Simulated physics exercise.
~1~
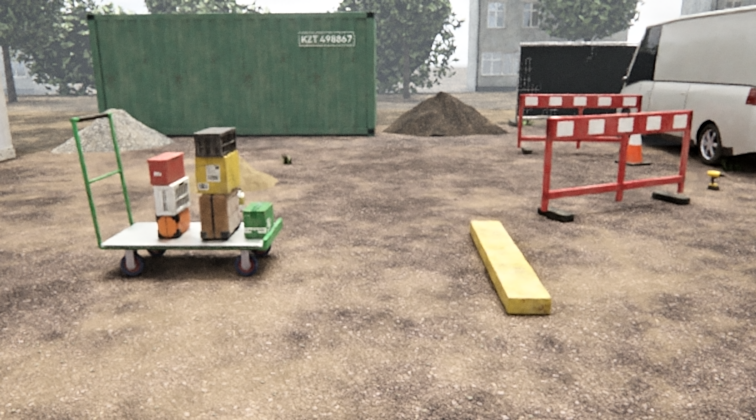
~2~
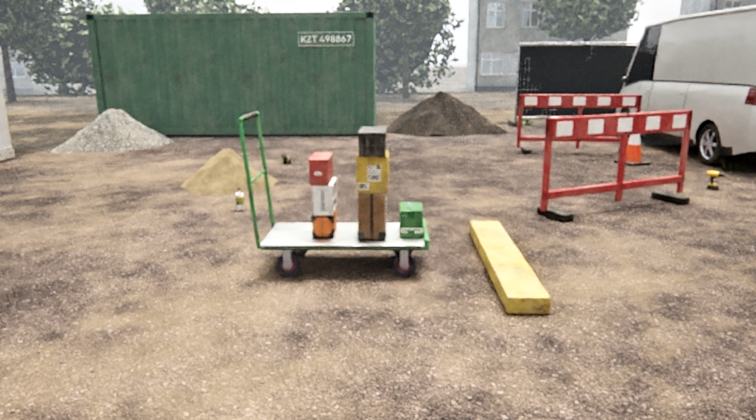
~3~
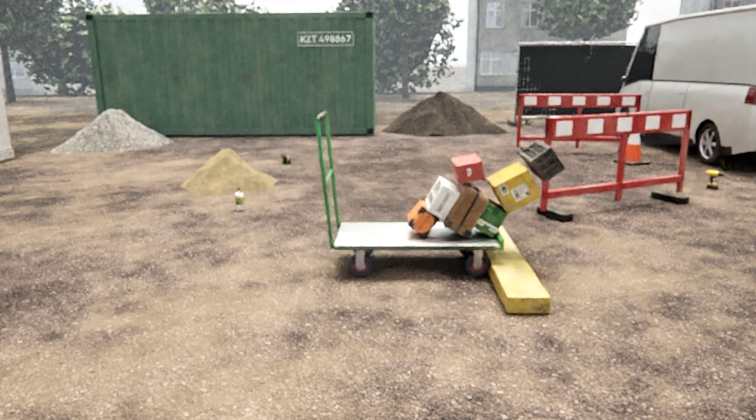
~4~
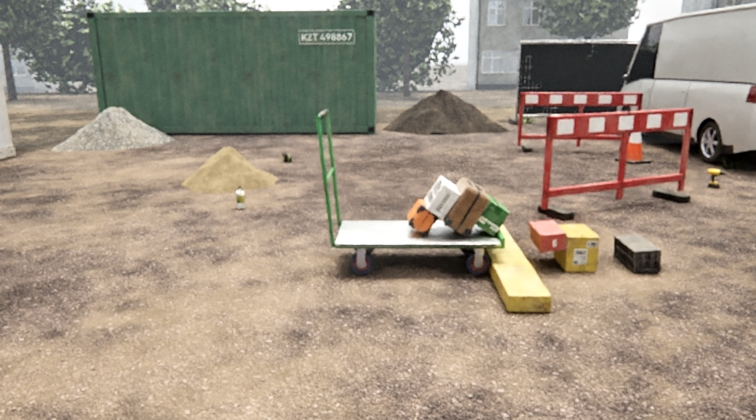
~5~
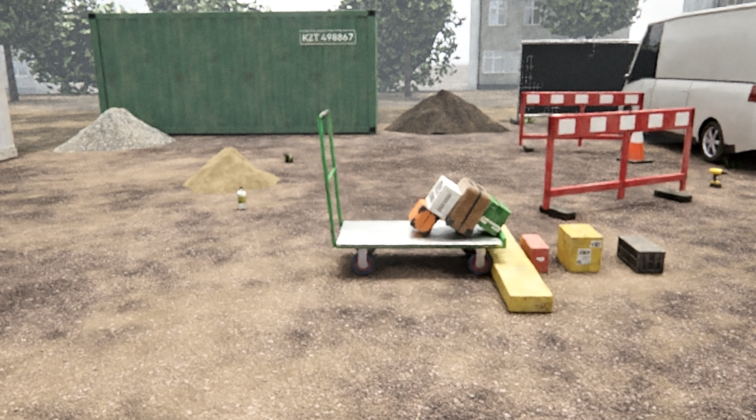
In a gravel yard with a green container, a loaded platform trolley rolls right and stops against a yellow kerb, its load toppling forward. Red, yellow and black boxes land on the ground beyond the kerb, while the white, orange, brown and green pieces stay heaped at the deck's front.
